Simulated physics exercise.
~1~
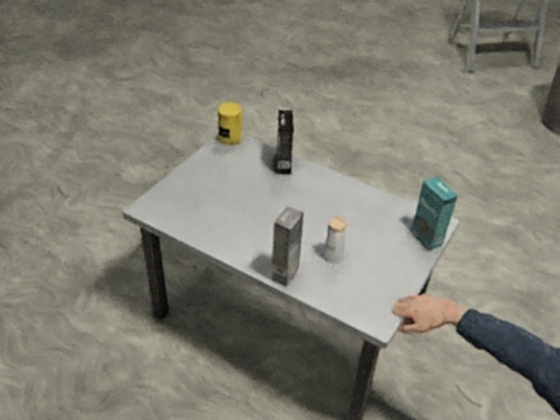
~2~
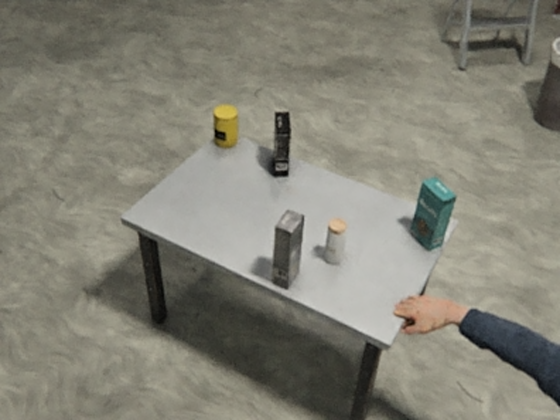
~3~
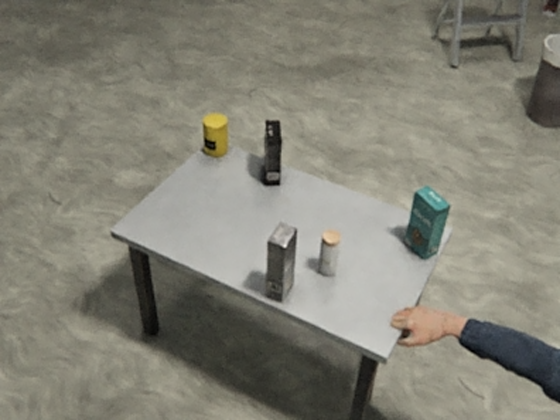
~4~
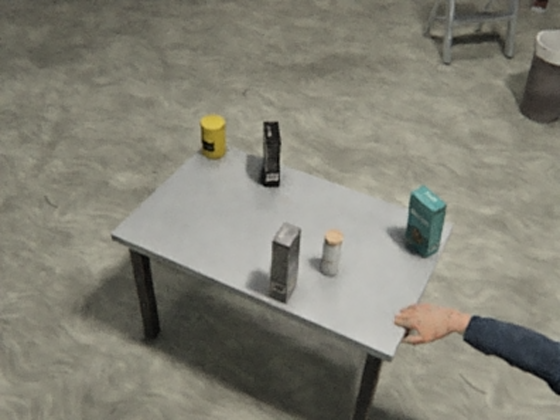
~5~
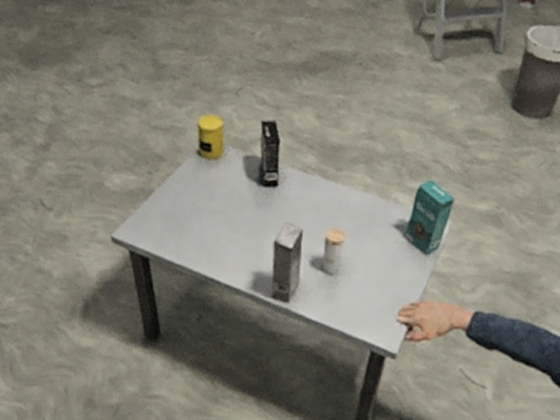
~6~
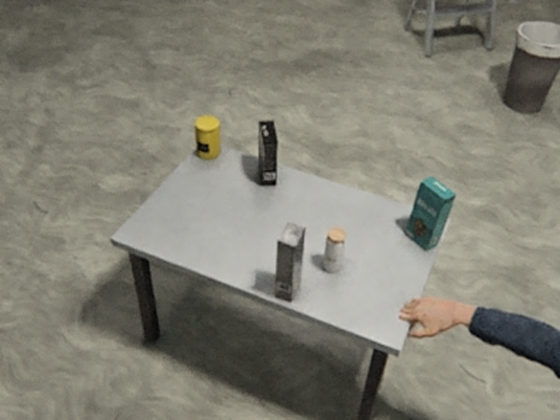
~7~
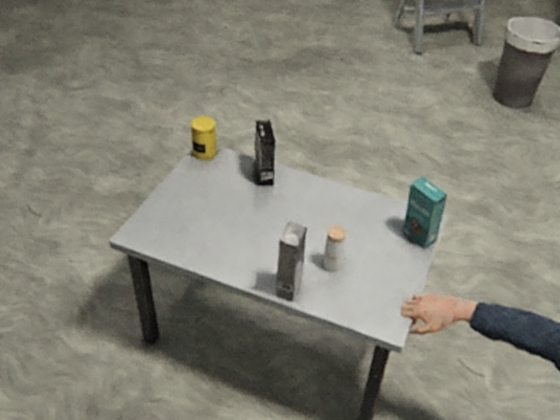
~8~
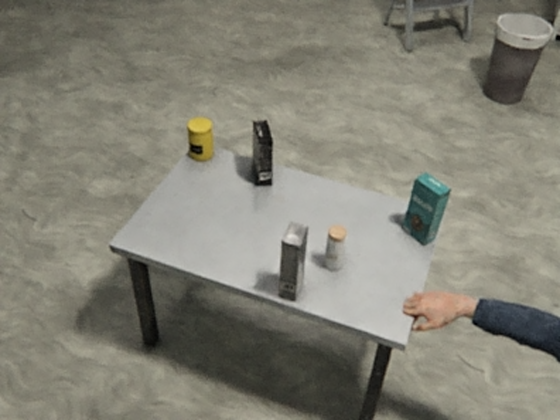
A hand pulls the grey table slightly nearer, and all five items stay upright.
